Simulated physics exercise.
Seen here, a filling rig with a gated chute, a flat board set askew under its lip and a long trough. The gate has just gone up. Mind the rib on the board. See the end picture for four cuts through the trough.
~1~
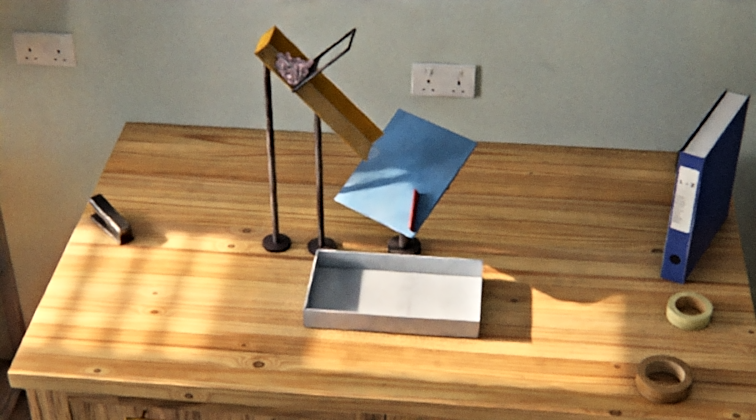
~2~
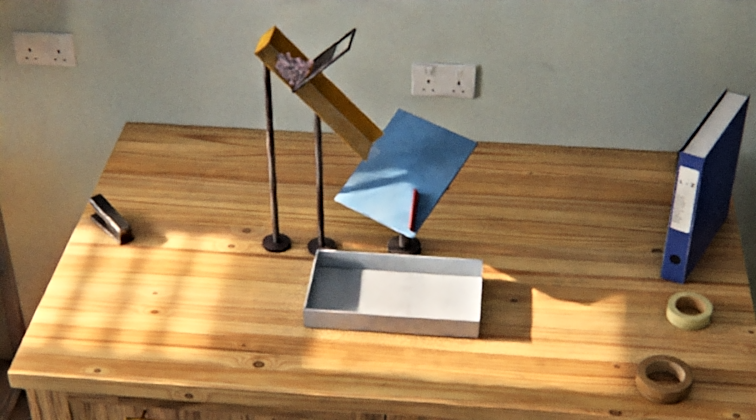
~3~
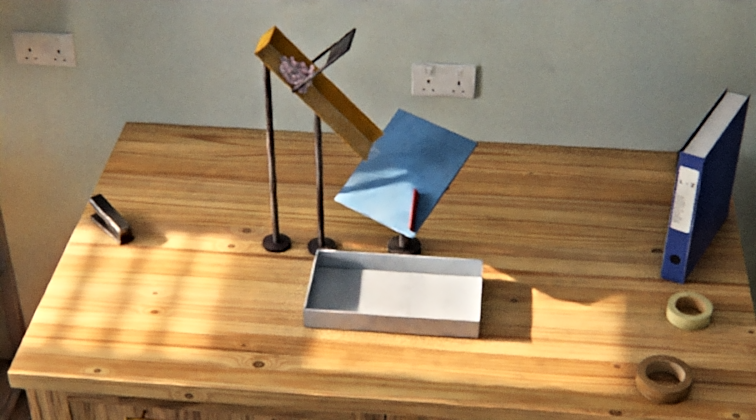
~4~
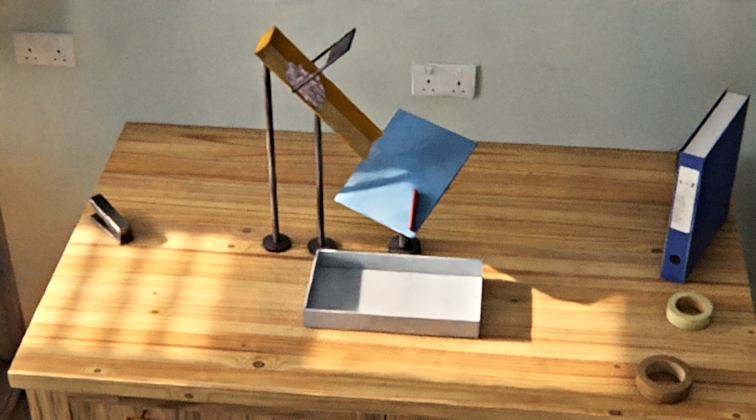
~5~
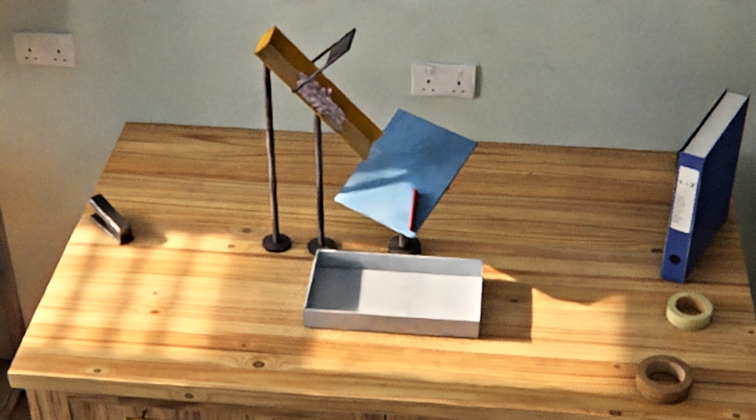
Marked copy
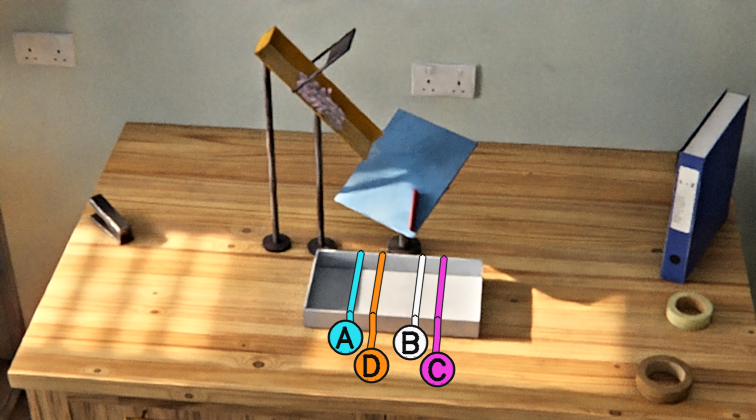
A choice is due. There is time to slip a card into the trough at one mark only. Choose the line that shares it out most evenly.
Choose D.
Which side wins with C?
More lands on the left.
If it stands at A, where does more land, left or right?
The right side.
On the marked copy, line A crosses the front rim at (350, 312); line B crosses the front rim at (415, 317); line C crosses the front rim at (437, 318); line D crosses the front rim at (372, 314).
Choosing A, of what is caught, close to a quarter on the left of the divider, the bulk on the right.
Choosing B, of what is caught, the bulk on the left of the divider, close to a quarter on the right.
Choosing C, of what is caught, all but a few on the left of the divider, a small share on the right.
Choosing D, of what is caught, close to a third on the left of the divider, close to two thirds on the right.
